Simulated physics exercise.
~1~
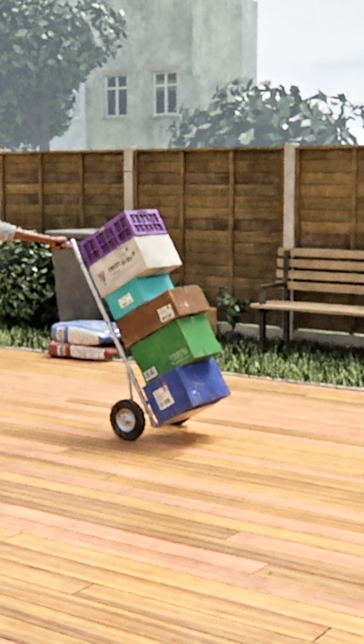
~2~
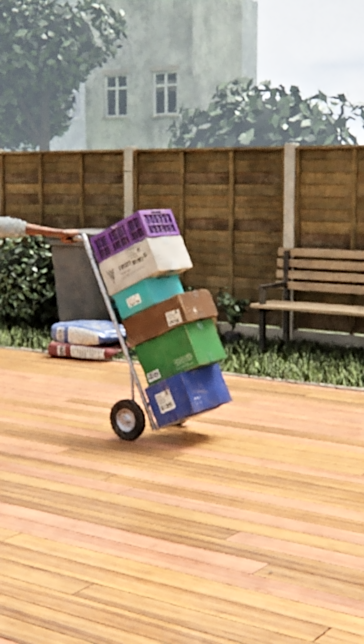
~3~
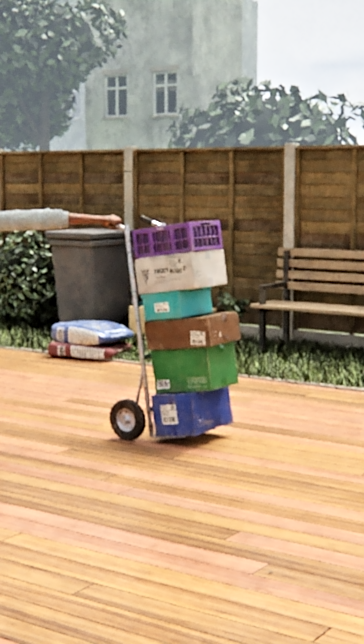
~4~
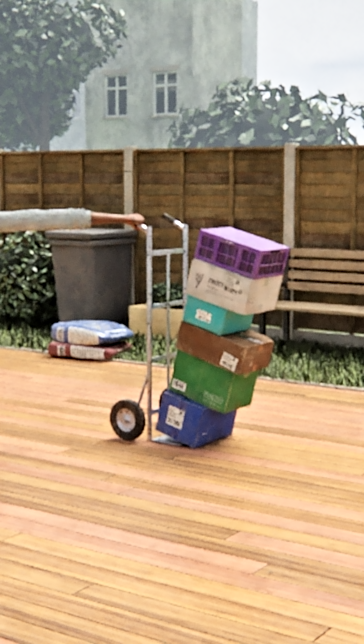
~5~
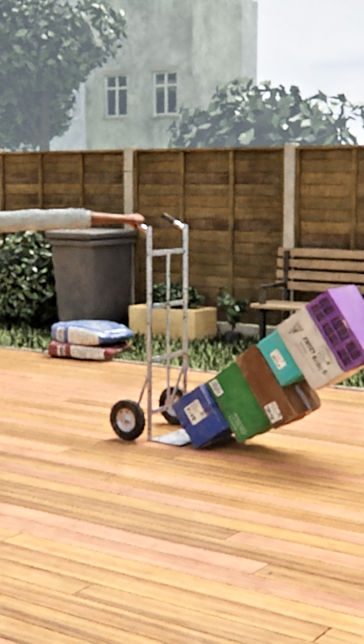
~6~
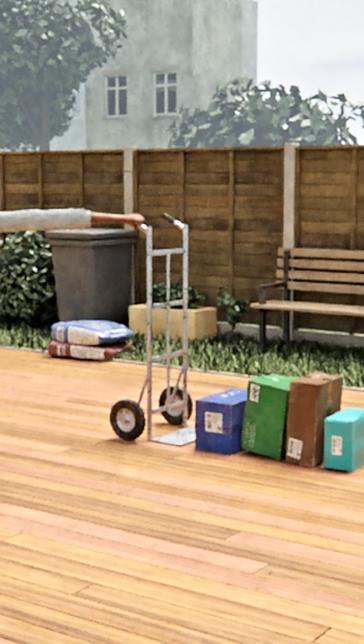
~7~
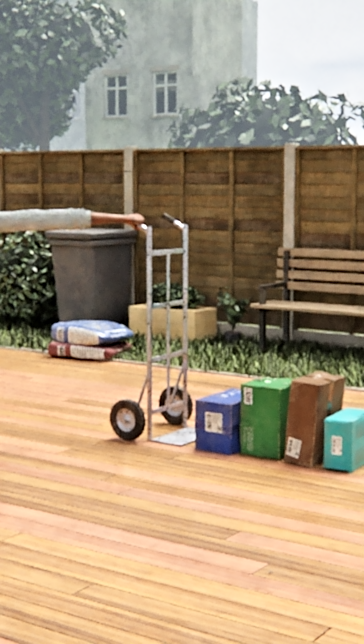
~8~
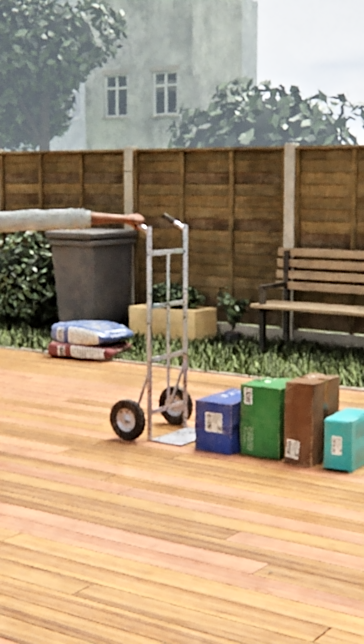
On a sunlit wooden deck, seen from the side by a still camera, a wooden fence, a bench and a grey bin stand behind a hand truck. An arm reaching in from the left holds it tilted back, loaded with a leaning stack of blue, green, brown, turquoise, white and purple boxes. The arm swings the truck upright, and the stack tips forward to the right. The boxes topple off in a slanting row while the truck stays standing. At the end, the blue, green, brown and turquoise boxes rest in a line, with the white and purple ones out of sight.
